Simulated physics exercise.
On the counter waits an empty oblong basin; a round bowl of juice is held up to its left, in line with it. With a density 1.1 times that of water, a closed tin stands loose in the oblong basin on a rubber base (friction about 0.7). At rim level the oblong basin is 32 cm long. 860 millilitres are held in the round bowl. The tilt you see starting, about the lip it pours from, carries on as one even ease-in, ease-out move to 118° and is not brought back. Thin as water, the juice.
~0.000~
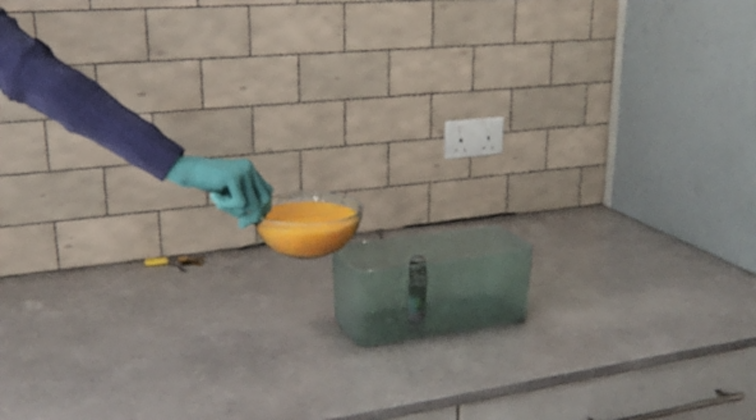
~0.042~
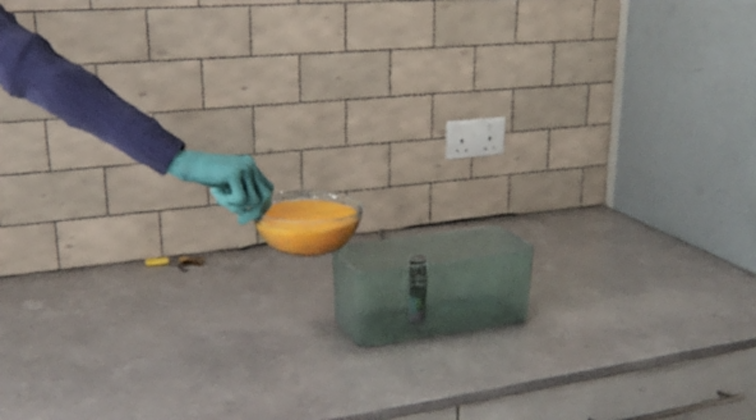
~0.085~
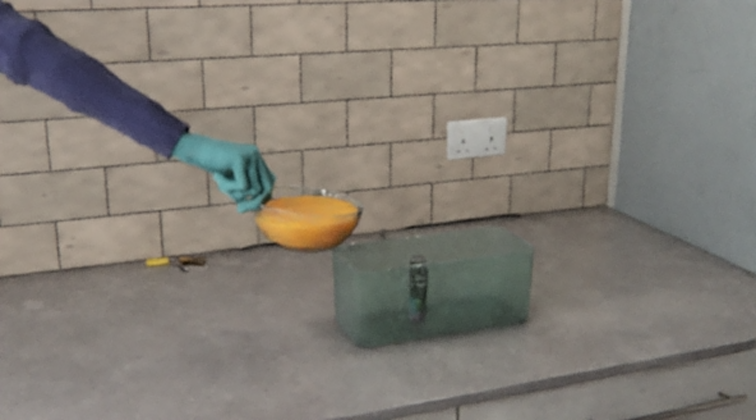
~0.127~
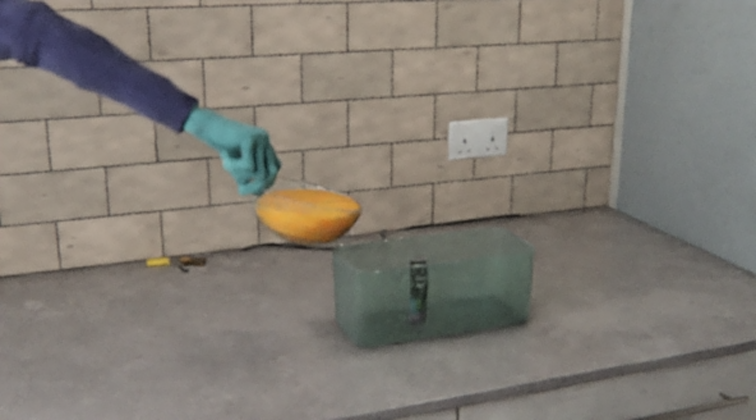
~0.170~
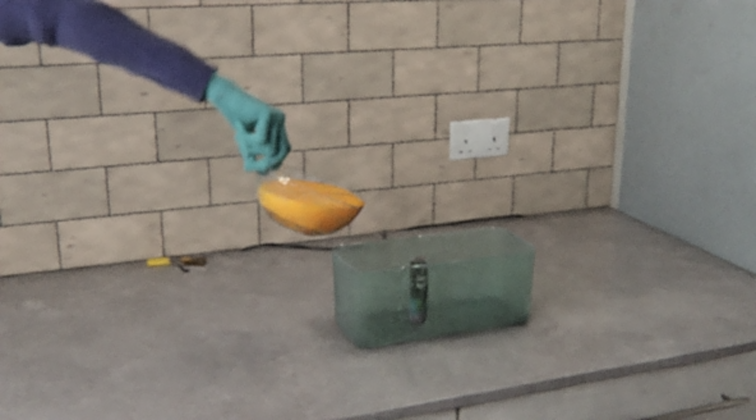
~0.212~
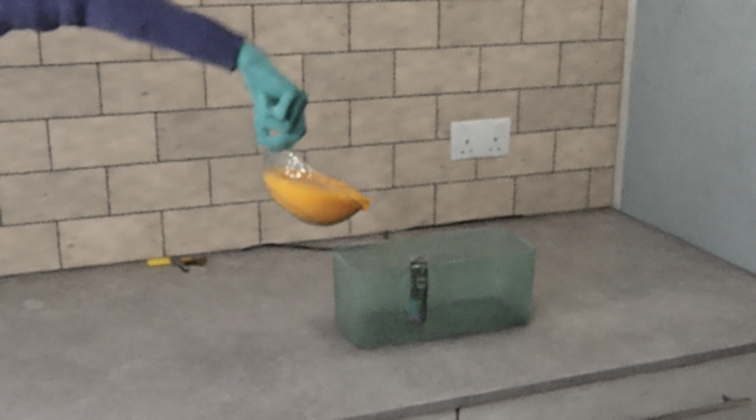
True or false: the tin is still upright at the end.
True.
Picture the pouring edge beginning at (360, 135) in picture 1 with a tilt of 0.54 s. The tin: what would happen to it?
After that, the tin overturns.
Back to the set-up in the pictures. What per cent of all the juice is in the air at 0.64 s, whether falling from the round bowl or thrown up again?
About 1 per cent.
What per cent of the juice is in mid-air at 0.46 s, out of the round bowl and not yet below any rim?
I'd put it at about 66 percent.
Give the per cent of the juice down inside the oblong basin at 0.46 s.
Estimate - around 22 in a hundred parts.
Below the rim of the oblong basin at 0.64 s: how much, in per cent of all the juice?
I'd put it at roughly 96 per cent.
By 0.46 s the tilt is 112° and 12 per cent is still to pour; the tin stands where it began.
By 0.64 s the tilt is 118° and 0 per cent is still to pour; the tin stands where it began.
By 0.83 s the tilt is 118° and 0 per cent is still to pour; the tin stands where it began.
By 1.04 s the tilt is 118° and 0 per cent is still to pour; the tin stands where it began.
At rest the tin stands where it began.
